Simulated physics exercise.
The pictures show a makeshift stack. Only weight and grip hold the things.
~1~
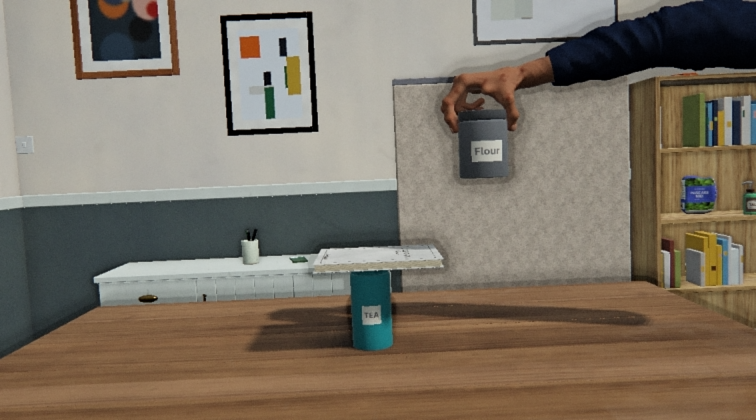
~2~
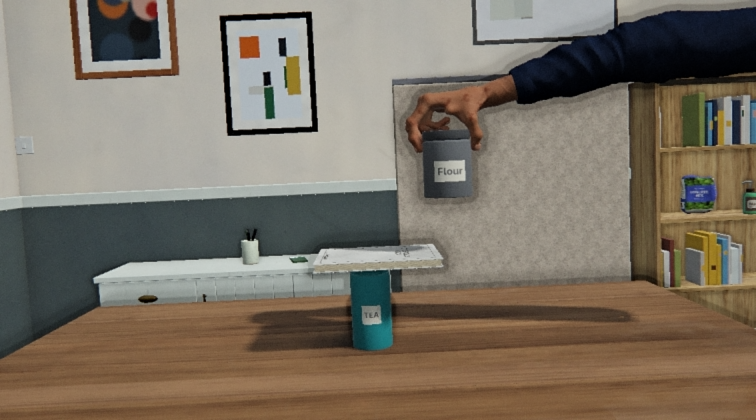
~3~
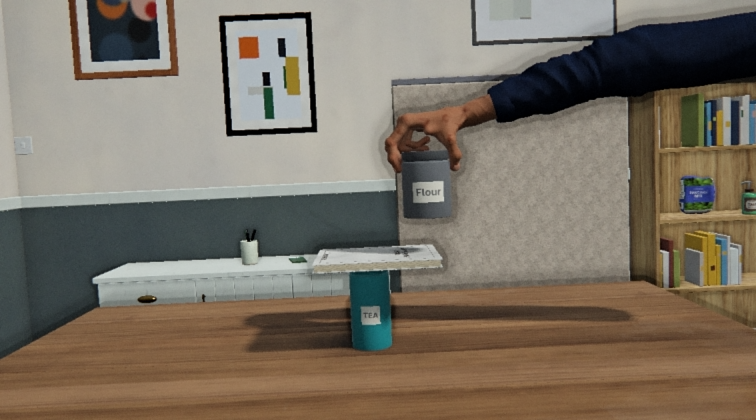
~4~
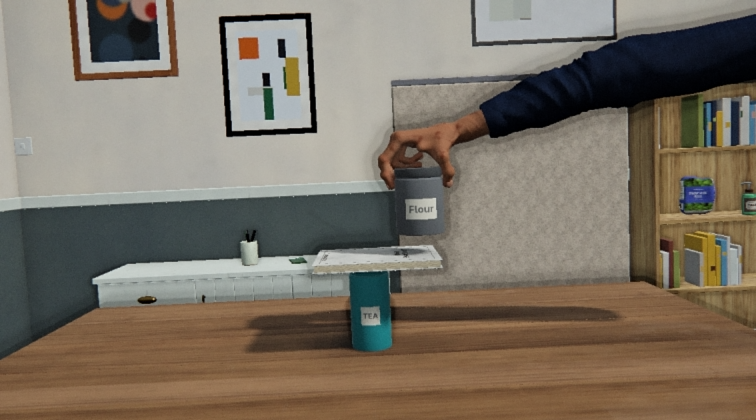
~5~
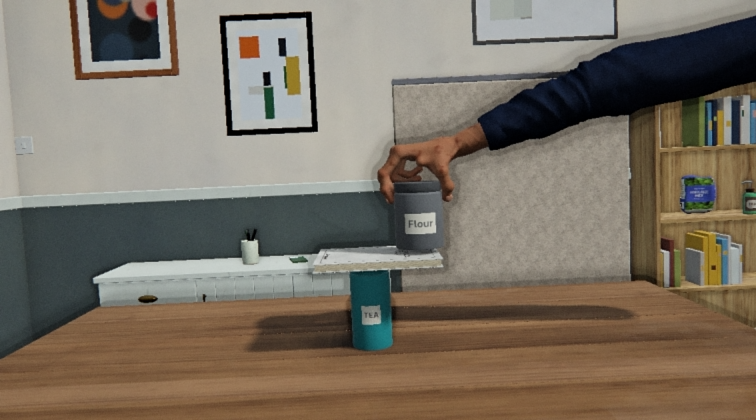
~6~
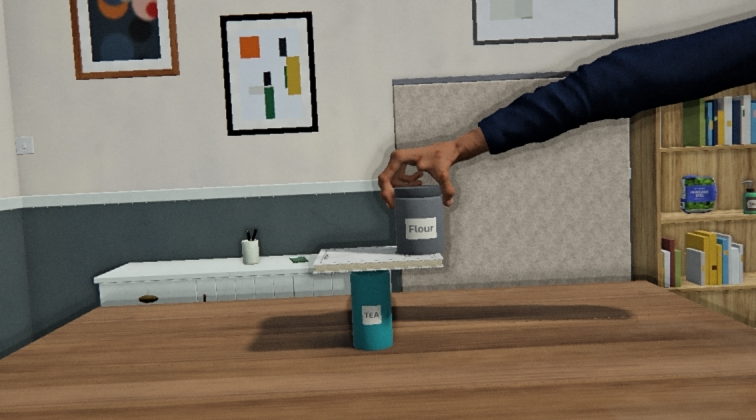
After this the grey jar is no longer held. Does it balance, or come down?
Outcome: The stack comes apart.
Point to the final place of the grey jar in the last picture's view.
At about (483, 319).
Then, 0.30 s on from there, grey jar now fallen; white book turned 59° from how it was put.
Then, 0.40 s on from there, white book now fallen.
Then, 0.50 s on from there, things are still on the move.
In the end, fallen, white book and grey jar; turquoise jar unmoved. At the end, from the last picture's camera, grey jar near (483, 318). The stack gives way.
